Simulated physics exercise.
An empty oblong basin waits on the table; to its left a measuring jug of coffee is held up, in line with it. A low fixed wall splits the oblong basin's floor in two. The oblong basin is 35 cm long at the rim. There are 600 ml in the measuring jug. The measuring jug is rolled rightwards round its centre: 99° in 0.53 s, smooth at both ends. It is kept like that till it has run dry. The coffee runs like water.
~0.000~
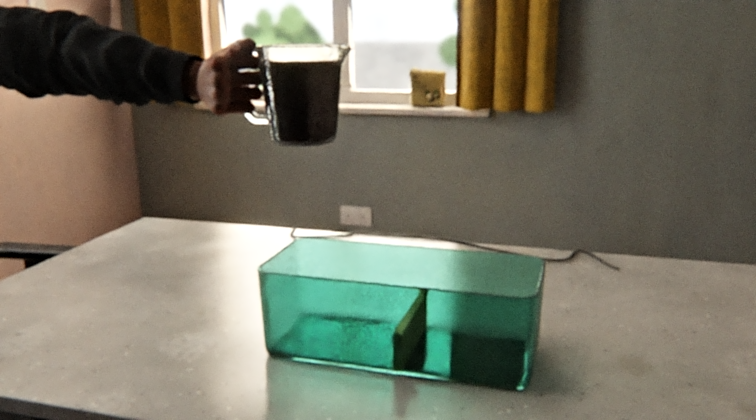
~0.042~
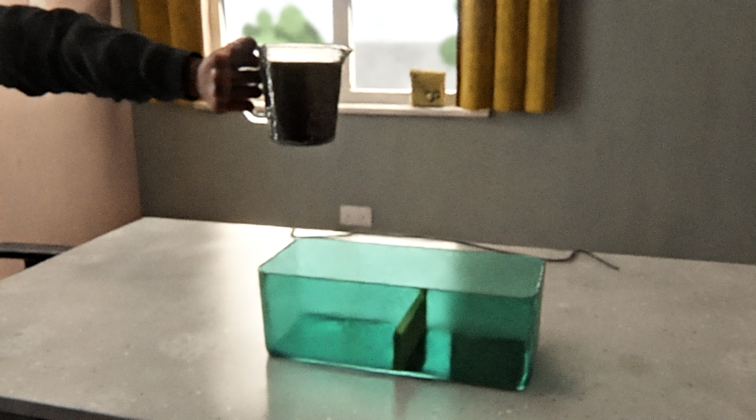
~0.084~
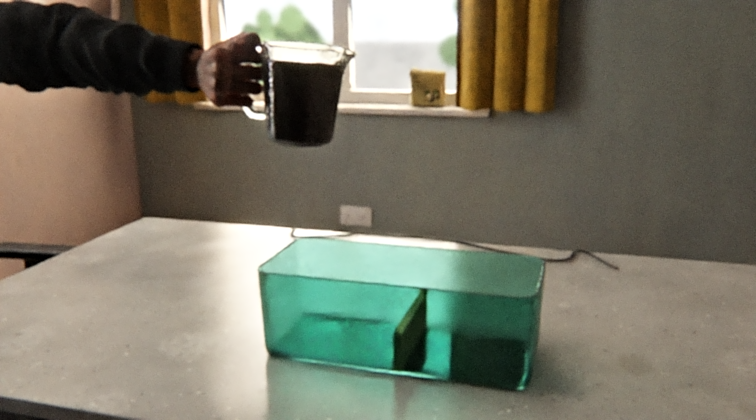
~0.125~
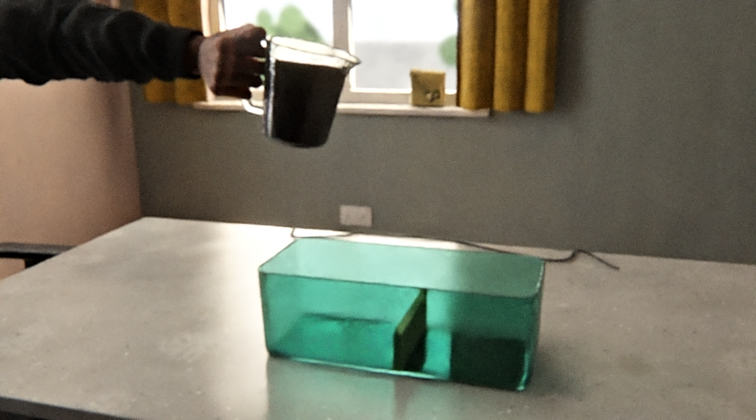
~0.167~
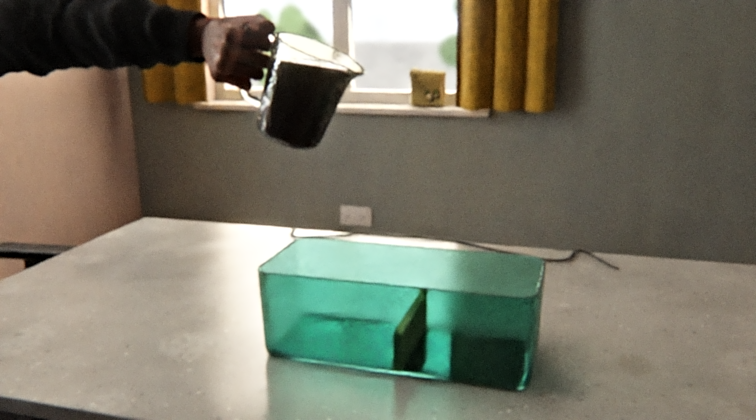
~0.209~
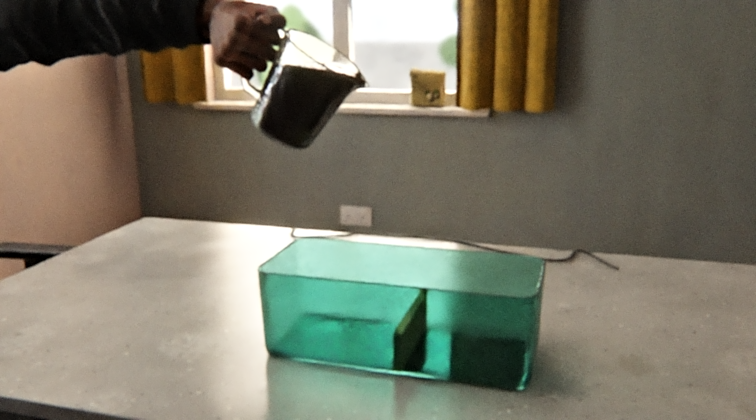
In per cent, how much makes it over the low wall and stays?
Roughly 74 per cent is past the wall.
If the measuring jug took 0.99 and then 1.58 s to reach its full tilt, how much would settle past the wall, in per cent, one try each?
In turn about 80 and 75 per cent.
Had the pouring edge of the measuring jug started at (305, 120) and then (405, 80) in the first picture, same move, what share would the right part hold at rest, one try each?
First 5, then 90 per cent.
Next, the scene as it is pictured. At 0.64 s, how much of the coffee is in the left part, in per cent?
Near 12 in a hundred.
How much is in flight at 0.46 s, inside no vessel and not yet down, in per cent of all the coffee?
Near 40 in a hundred.
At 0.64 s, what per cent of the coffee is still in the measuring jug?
Some 16 per cent.
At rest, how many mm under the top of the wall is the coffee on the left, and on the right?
Left about 44 mm, right about 28 mm.
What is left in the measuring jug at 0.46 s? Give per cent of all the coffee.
Some 54 per cent.
By 0.46 s the tilt is 94° and 54 per cent is still to pour, 0 is left of the wall and 6 right of it.
By 0.64 s the tilt is 99° and 16 per cent is still to pour, 11 is left of the wall and 45 right of it.
By 0.82 s the tilt is 99° and 3 per cent is still to pour, 14 is left of the wall and 72 right of it.
By 1.03 s the tilt is 99° and 0 per cent is still to pour, 21 is left of the wall and 74 right of it.
At rest 23 per cent lies left of the wall, 74 right of it and 3 outside.
